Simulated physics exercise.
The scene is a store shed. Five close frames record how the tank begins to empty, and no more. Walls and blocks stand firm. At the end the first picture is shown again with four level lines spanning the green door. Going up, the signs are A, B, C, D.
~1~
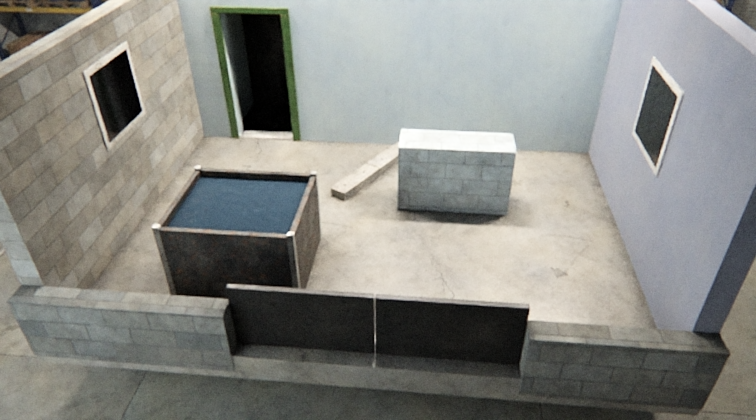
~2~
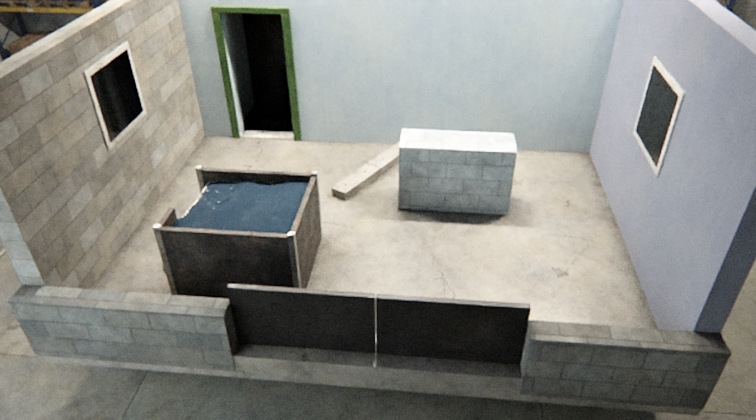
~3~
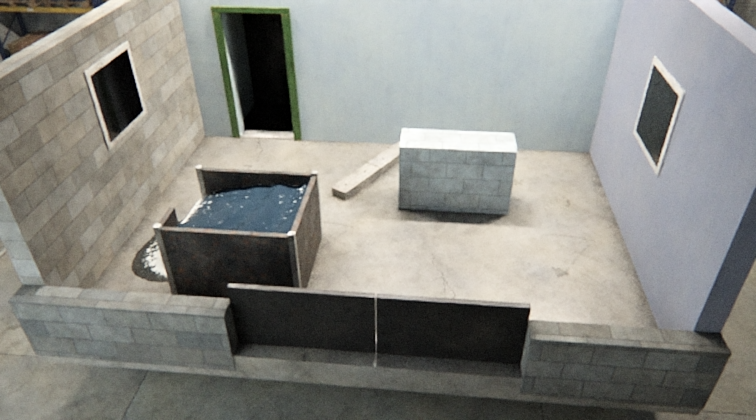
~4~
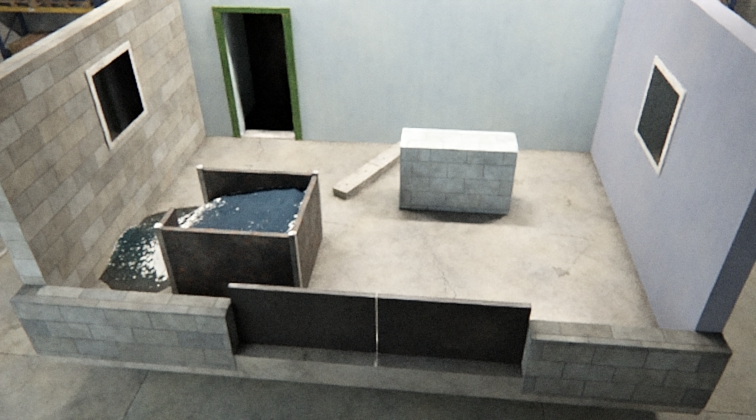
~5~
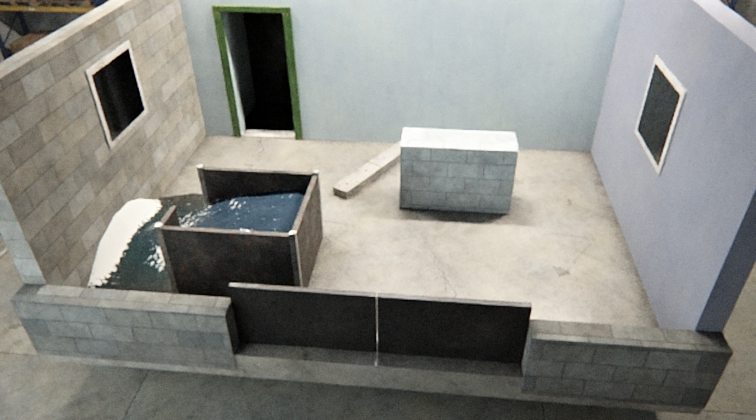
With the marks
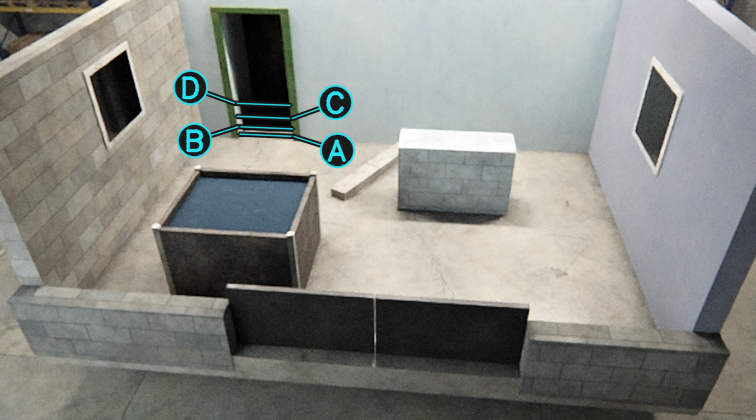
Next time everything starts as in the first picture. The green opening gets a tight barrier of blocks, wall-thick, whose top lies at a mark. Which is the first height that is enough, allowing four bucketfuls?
Height B.
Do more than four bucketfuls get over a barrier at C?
No, that is safe.
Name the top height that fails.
That is height A.
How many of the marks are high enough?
Three.
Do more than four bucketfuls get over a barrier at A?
Yes, it does.
On the marked copy, A at (266, 135); B at (265, 127); C at (264, 117); D at (262, 104); from the bottom up A, B, C, D.
For height A, about 12 bucketfuls get in.
For height B, a bucket or two gets in.
For height C, nothing gets over.
For height D, nothing gets over.
